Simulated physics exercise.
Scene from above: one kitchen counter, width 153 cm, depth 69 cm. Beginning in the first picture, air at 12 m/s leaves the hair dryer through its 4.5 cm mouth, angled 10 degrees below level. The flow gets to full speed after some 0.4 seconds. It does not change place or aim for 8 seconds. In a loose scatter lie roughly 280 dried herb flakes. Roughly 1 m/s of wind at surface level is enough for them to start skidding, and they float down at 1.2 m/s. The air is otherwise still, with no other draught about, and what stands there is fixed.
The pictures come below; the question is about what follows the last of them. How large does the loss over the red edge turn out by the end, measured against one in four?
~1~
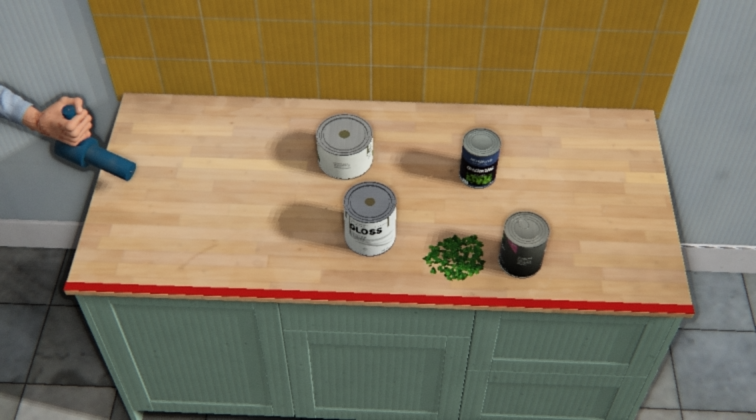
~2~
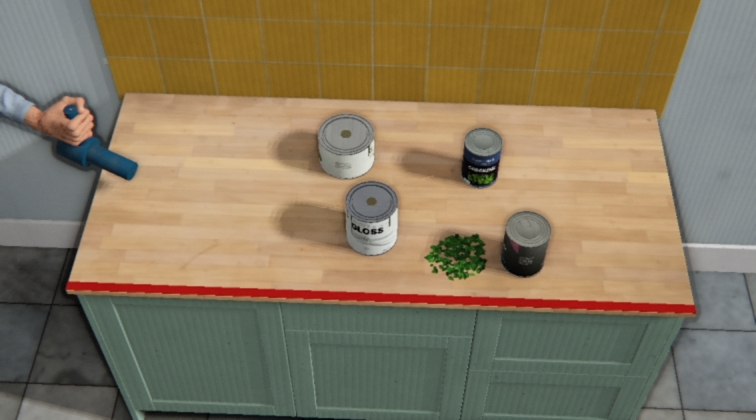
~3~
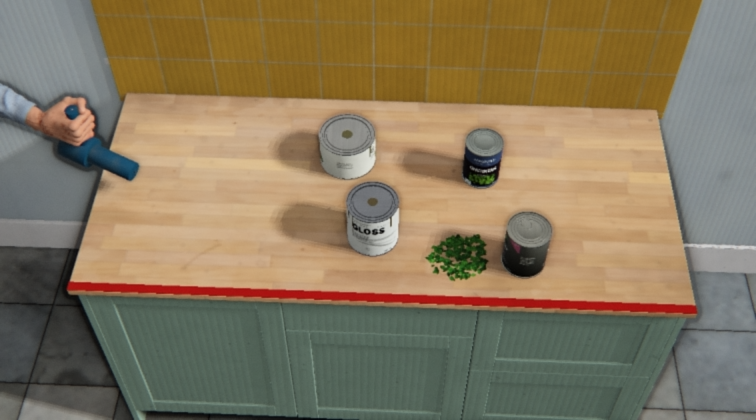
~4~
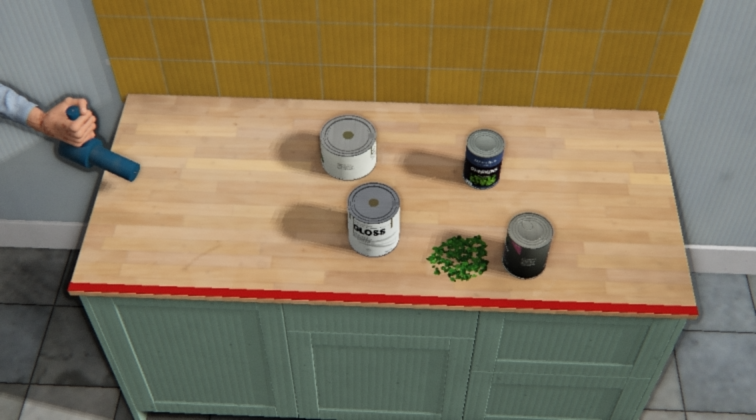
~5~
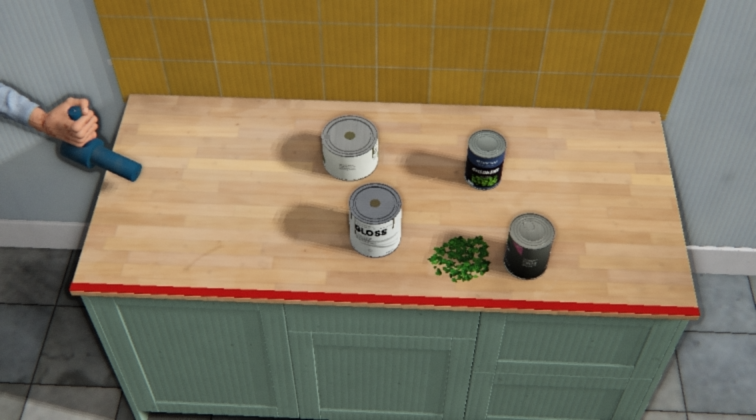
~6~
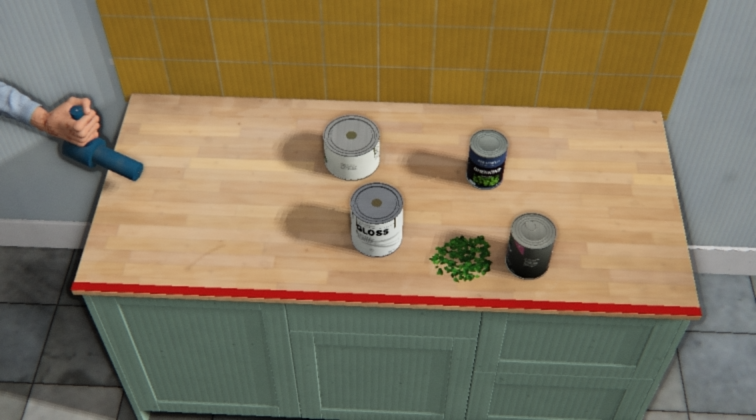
By the end it is not above one in four.
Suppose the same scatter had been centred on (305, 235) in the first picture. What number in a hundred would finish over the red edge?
That comes to some 60 in a hundred.
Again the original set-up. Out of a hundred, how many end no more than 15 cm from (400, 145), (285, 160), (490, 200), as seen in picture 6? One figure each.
In order: About 0 %, then 0 %, then 20 %.
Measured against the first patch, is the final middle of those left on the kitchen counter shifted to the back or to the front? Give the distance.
Drift: Rearward direction, about 5 cm.
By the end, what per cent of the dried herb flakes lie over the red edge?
Result: Close to 10 in a hundred.
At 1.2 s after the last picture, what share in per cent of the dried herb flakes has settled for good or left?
I reckon around 20 per cent.
Then, 1.2 s after the last picture, 78 % are on the move or not yet settled, 11 % are over the red edge; the middle of those still in play is near (487, 252).
Then, 2.2 s after the last picture, 66 % are on the move or not yet settled, 11 % are over the red edge; the middle of those still in play is near (488, 250).
Then, 4.0 s after the last picture, 53 % are on the move or not yet settled, 11 % are over the red edge; the middle of those still in play is near (491, 246).
Then, 7.6 s after the last picture, at the end, 11 % are over the red edge; the middle of those still in play is near (496, 246).
